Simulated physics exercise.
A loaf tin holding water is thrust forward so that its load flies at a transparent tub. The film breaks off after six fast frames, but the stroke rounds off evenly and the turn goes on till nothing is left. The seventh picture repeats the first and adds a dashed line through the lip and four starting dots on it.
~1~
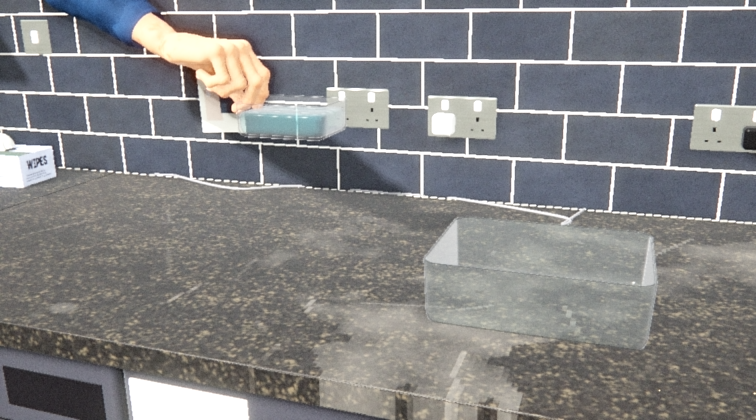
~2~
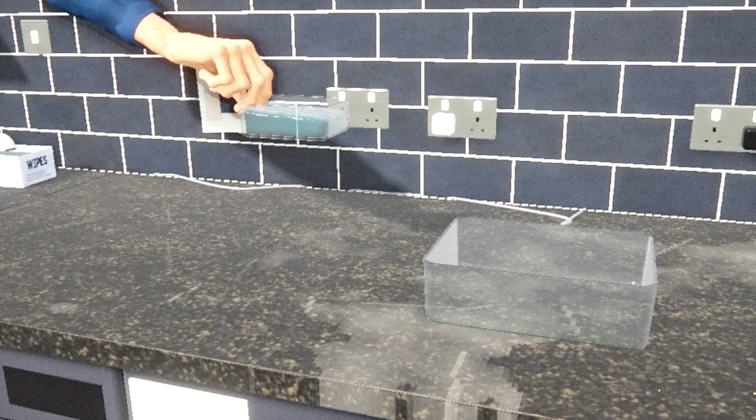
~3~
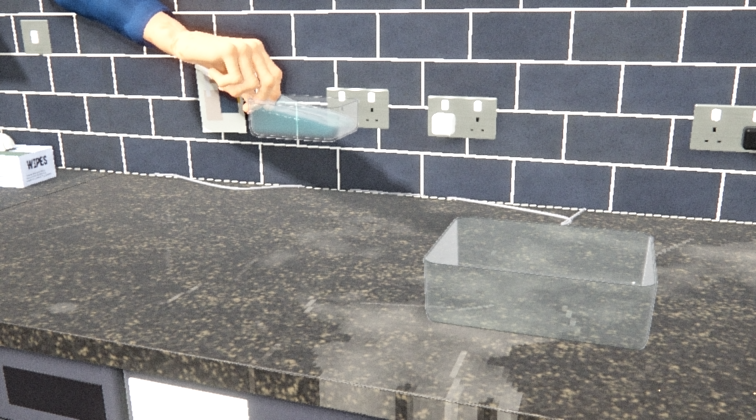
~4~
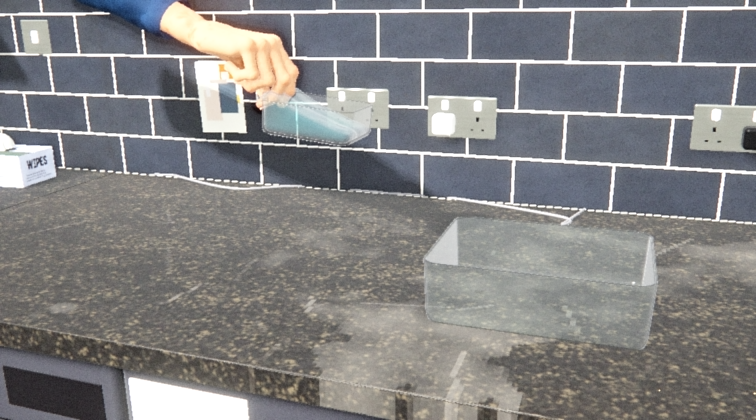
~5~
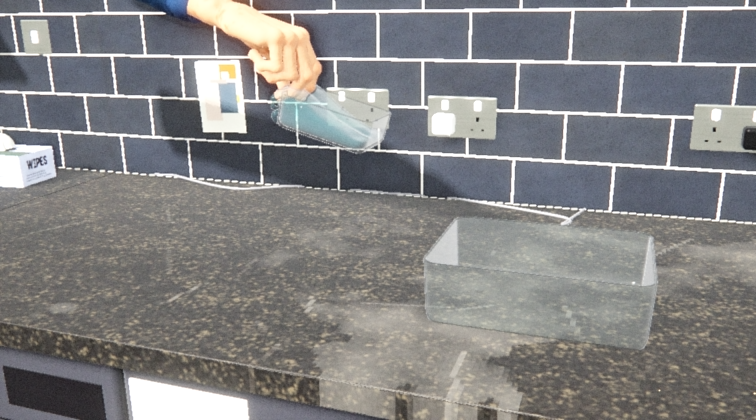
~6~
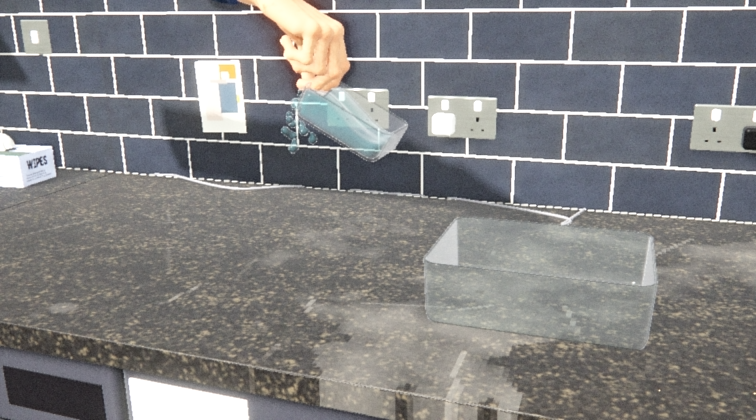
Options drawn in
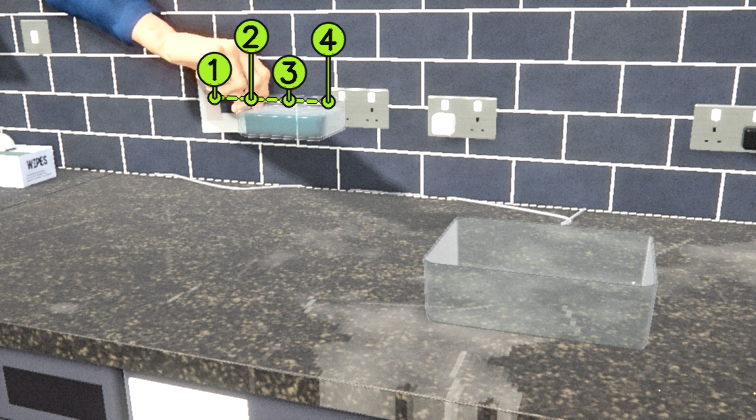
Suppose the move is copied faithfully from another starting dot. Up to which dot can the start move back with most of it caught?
The limit is 3.
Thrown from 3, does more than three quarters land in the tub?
No, it does not.
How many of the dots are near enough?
Two of the four.
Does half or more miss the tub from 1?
Yes, that goes wrong.
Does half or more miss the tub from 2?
Yes.
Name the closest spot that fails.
That would be 2.
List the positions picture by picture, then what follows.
The first picture shows upright, lip at (334, 102); tub from (426, 318) to (647, 349); nothing has left yet.
The second picture shows upright, lip at (337, 102); nothing has left yet.
The third picture shows upright, lip at (347, 103); water is over the rim, down to (269, 99).
The fourth picture shows tipped about 6°, lip at (362, 108); water is over the rim, down to (273, 103).
The fifth picture shows tipped about 16°, lip at (380, 116); water is over the rim, down to (288, 117).
The sixth picture shows tipped about 28°, lip at (398, 129); water is over the rim, down to (303, 146).
In lime, 1 at (214, 97); 2 at (251, 98); 3 at (289, 100); 4 at (328, 101).
With 1, about 0 % lands in the tub, 98 % falls short.
With 2, about 32 % lands in the tub, 62 % falls short and 5 % goes beside or beyond.
With 3, about 63 % lands in the tub, 28 % falls short and 9 % goes beside or beyond.
With 4, about 67 % lands in the tub, 21 % falls short and 12 % goes beside or beyond.
